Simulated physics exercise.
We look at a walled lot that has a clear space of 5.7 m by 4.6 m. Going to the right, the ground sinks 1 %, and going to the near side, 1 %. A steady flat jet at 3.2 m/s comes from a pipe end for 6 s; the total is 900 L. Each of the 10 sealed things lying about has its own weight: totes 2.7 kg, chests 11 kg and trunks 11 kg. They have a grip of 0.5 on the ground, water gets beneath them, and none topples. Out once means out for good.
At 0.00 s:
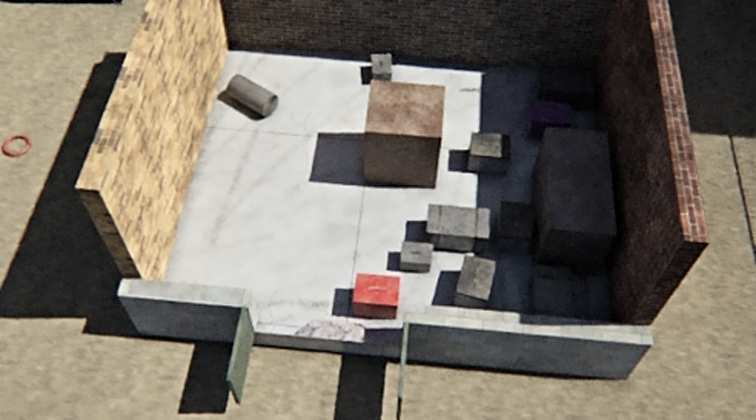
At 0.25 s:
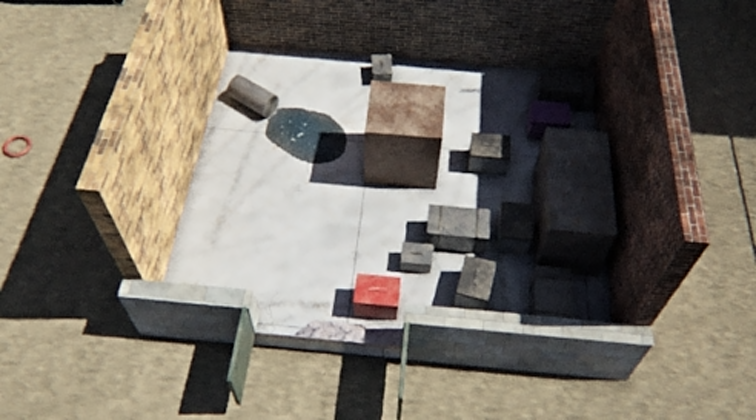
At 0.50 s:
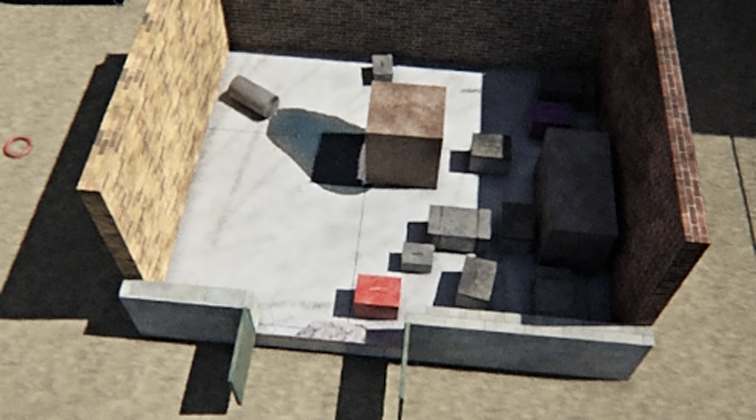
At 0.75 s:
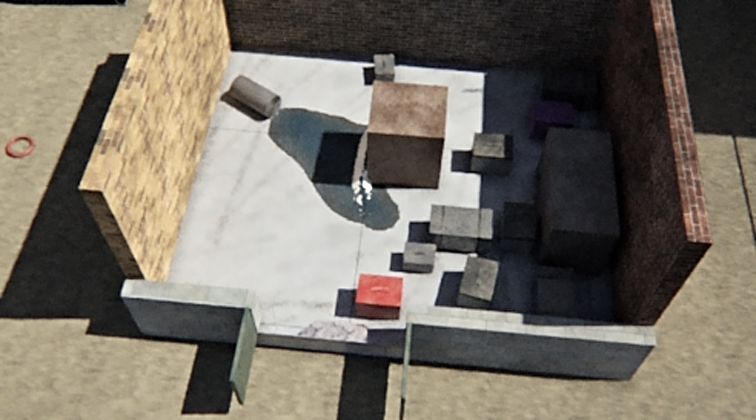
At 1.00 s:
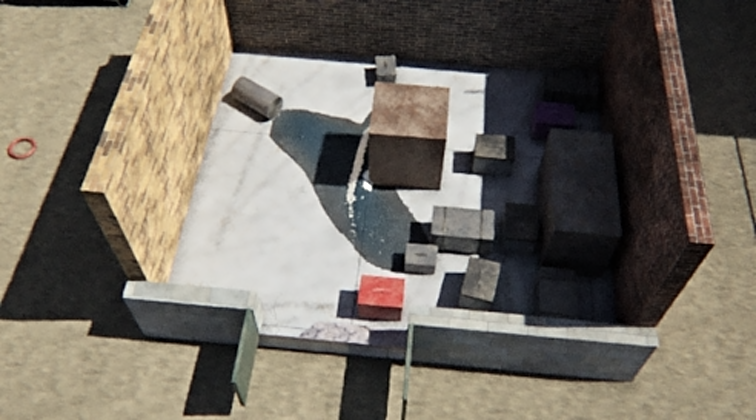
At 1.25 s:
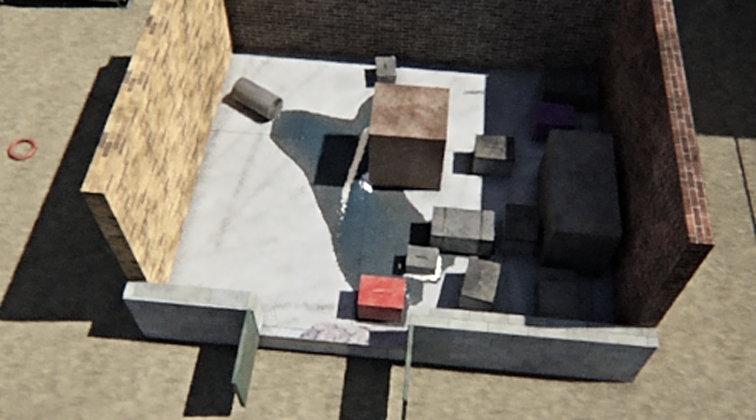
Water spreading from a pipe across a pale walled floor, past a large brown box and among still grey and red boxes.
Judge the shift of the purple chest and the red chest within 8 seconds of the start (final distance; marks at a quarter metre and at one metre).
The purple chest stays put, the red chest gets carried off.
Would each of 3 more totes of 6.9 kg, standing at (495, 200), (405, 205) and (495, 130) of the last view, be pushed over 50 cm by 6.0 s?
The first is lower, the second lower, the third lower.
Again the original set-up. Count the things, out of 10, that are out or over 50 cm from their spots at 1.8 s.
By then 1.
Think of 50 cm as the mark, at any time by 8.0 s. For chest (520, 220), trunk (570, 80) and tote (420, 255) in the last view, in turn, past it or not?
Taking them in order, the first is within the mark, the second within the mark and the third beyond the mark.
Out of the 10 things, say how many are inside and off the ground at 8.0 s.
My tally comes to 4.
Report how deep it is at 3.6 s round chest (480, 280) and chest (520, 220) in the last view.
Around 3 cm and 1 cm.
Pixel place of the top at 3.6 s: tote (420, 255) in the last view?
(539, 315) or thereabouts.
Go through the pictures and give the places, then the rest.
The purple chest at (550, 111) rests on the ground; the red chest at (377, 289) rests on the ground; water covers 0.0 m2; 0 of 10 have shifted, in the first picture.
The purple chest at (551, 112) rests on the ground; the red chest at (377, 289) rests on the ground; water covers 0.8 m2; 0 of 10 have shifted, in the second picture.
The purple chest at (552, 112) rests on the ground; the red chest at (378, 290), on the bottom; 1.5 m2 under water; 0 of 10 have shifted, in the third picture.
The purple chest at (553, 112), on the bottom; the red chest at (380, 289), on the bottom; 2.0 m2 under water; 0 of 10 have shifted, in the fourth picture.
The purple chest at (555, 113), on the bottom; the red chest at (382, 290) rests on the ground; 2.8 m2 under water; 0 of 10 have shifted, in the fifth picture.
The purple chest at (555, 113) rests on the ground; the red chest at (382, 291), on the bottom; water covers 3.9 m2; 0 of 10 have shifted, in the sixth picture.
After 1.8 s the purple chest is near (555, 113), 0.0 m from its start, aground; the red chest is near (381, 304), 0.2 m from its start, aground; 0 of 10 are out; 0 afloat.
After 3.6 s the purple chest is near (555, 113), 0.0 m from its start, aground; the red chest has gone out; 1 of 10 are out; 2 afloat.
After 5.6 s the purple chest is near (555, 113), 0.0 m from its start, aground; the red chest has gone out; 1 of 10 are out; 2 afloat.
After 8.0 s the purple chest is near (555, 113), 0.0 m from its start, aground; the red chest has gone out; 1 of 10 are out; 4 afloat.
